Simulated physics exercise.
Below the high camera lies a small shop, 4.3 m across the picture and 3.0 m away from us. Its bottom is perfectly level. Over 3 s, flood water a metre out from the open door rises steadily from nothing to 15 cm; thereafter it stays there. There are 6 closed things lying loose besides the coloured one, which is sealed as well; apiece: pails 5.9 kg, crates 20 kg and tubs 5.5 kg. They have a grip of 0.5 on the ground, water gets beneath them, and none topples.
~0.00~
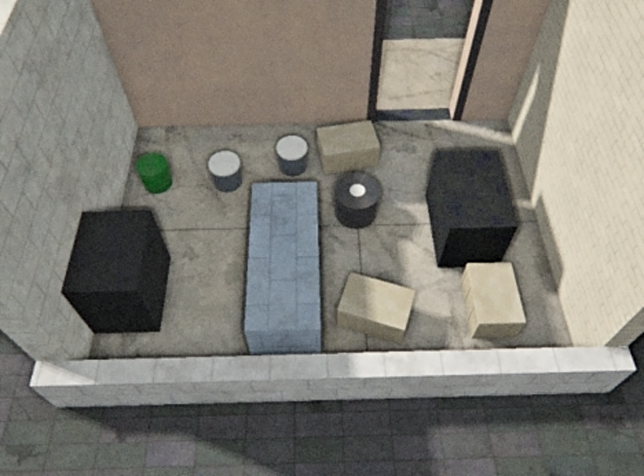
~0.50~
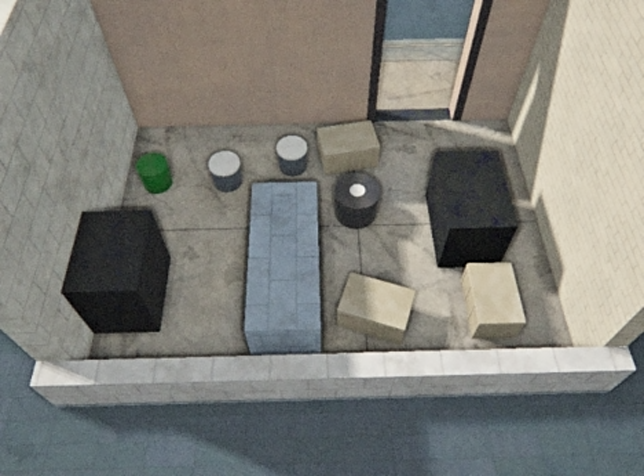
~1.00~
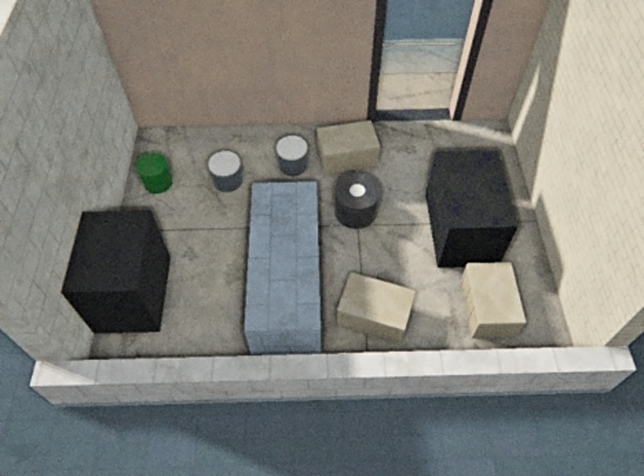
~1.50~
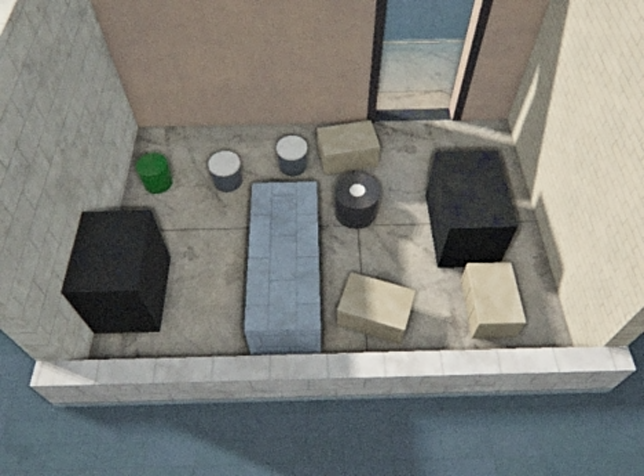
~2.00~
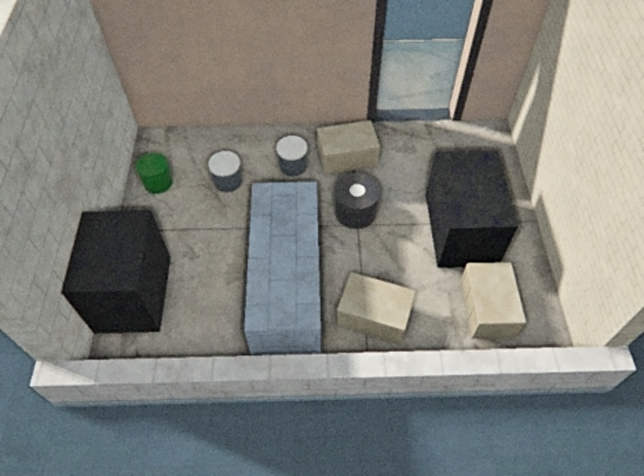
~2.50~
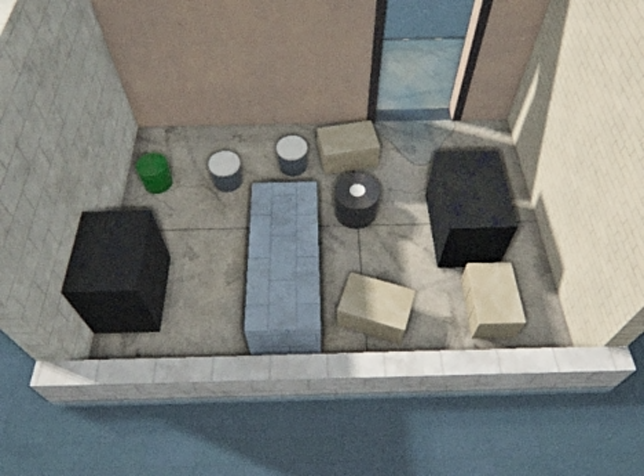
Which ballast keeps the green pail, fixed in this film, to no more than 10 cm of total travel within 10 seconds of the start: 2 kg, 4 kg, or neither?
2 kg is enough.
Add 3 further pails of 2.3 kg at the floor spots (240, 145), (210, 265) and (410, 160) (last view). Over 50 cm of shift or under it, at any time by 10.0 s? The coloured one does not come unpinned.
Spot one stays inside, spot two stays inside, spot three crosses the limit.
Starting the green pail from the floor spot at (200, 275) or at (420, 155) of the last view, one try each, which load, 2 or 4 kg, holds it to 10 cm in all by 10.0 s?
Note, in order: Both OK; none OK.
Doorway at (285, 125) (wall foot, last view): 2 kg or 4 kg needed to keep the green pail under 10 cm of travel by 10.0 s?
I'd say neither one will work.
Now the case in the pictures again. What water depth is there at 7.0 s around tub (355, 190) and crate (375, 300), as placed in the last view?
About 4 and 6 cm.
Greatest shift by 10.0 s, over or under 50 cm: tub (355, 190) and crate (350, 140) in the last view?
Beyond, below.
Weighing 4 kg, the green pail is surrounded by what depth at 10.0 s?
Depth: Approx. 1 cm.
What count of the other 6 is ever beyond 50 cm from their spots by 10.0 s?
I make that 1.
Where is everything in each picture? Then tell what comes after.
The green pail at (151, 164), on the bottom; water covers 0.0 m2; 0 of 7 have shifted, in the first frame.
The green pail at (151, 164), on the bottom; 0.0 m2 under water; 0 of 7 have shifted, in the second frame.
The green pail at (151, 164) rests on the ground; water covers 0.0 m2; 0 of 7 have shifted, in the third frame.
The green pail at (151, 164) rests on the ground; 0.0 m2 under water; 0 of 7 have shifted, in the fourth frame.
The green pail at (151, 164) rests on the ground; water covers 0.0 m2; 0 of 7 have shifted, in the fifth frame.
The green pail at (151, 164), on the bottom; water covers 0.4 m2; 0 of 7 have shifted, in the sixth frame.
After 3.5 s the green pail would be 0 cm from its start with 2 kg and 0 cm from its start with 4 kg; 0 cm of water round it then.
After 4.5 s the green pail would be 0 cm from its start with 2 kg and 0 cm from its start with 4 kg; 0 cm of water round it then.
After 7.0 s the green pail would be 0 cm from its start with 2 kg and 0 cm from its start with 4 kg; 0 cm of water round it then.
After 10.0 s the green pail would be 0 cm from its start with 2 kg and 0 cm from its start with 4 kg; 1 cm of water round it then.
